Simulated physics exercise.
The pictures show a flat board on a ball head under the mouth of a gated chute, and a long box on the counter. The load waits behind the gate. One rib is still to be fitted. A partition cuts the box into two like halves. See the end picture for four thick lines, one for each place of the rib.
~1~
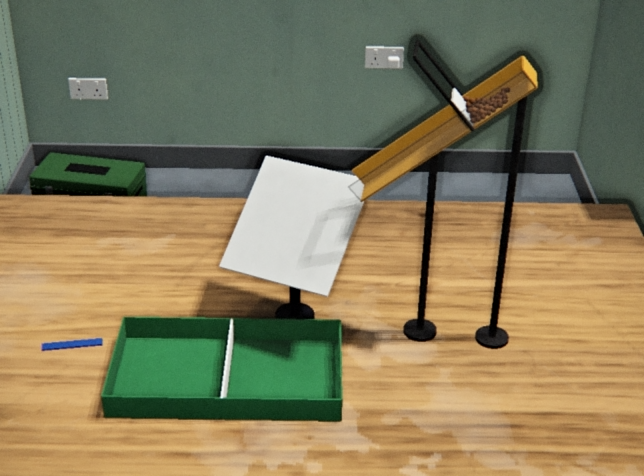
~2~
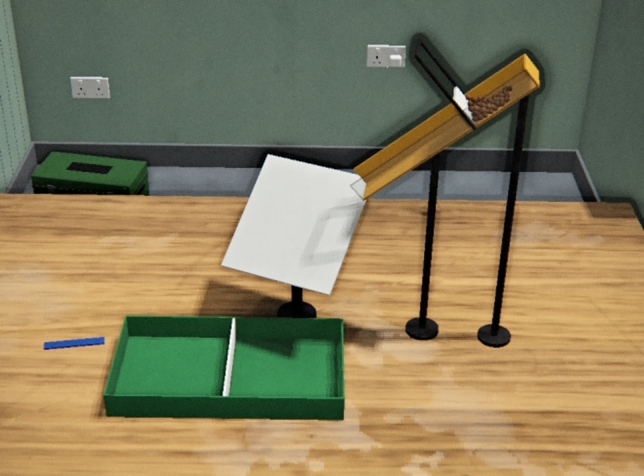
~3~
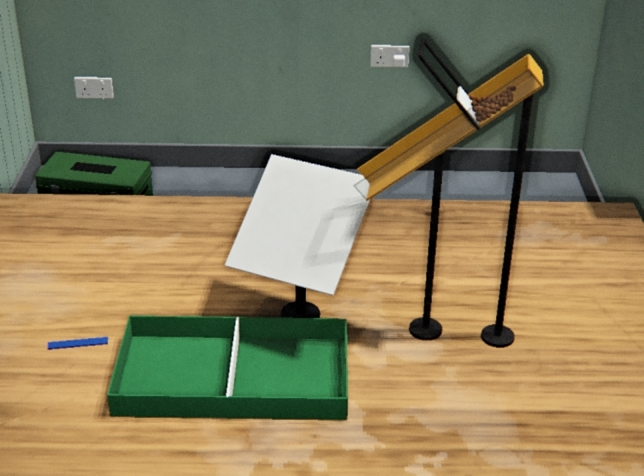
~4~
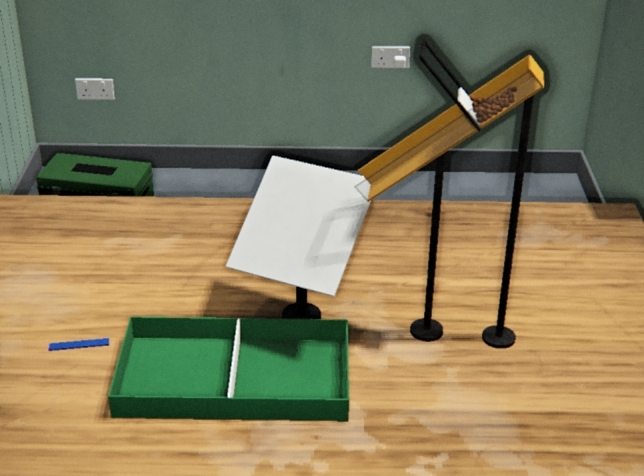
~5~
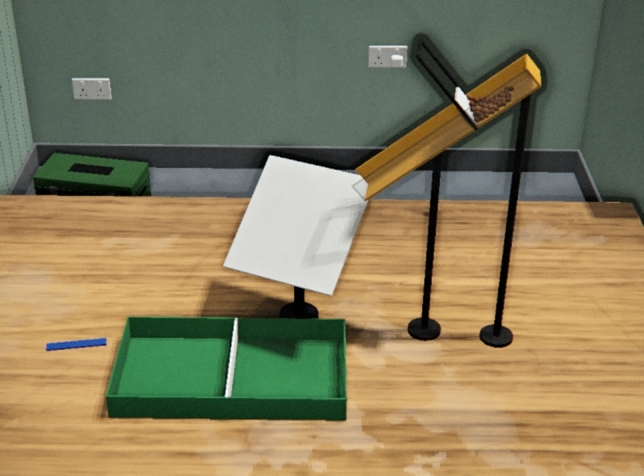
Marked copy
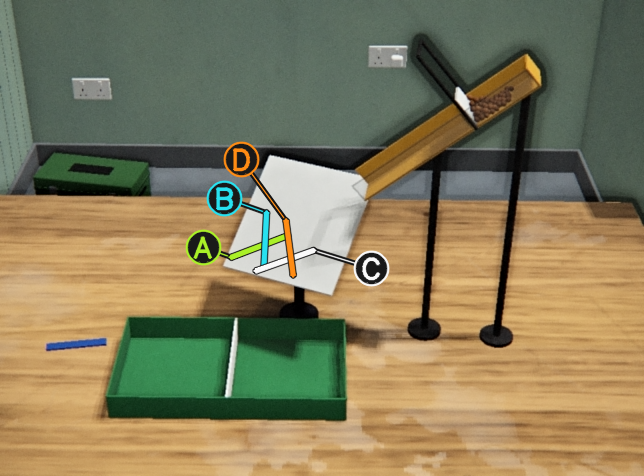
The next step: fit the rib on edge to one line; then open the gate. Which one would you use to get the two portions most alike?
The best line is A.
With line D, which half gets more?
More lands on the right.
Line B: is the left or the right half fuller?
More lands on the right.
On the marked copy, line A from (287, 235) to (231, 257); line B from (266, 212) to (263, 267); line C from (313, 250) to (256, 270); line D from (286, 220) to (293, 275).
With A, of what is caught, about half in the left half, about half in the right.
With B, of what is caught, about a quarter in the left half, most in the right.
With C, of what is caught, most in the left half, a small part in the right.
With D, of what is caught, a small part in the left half, nearly all in the right.
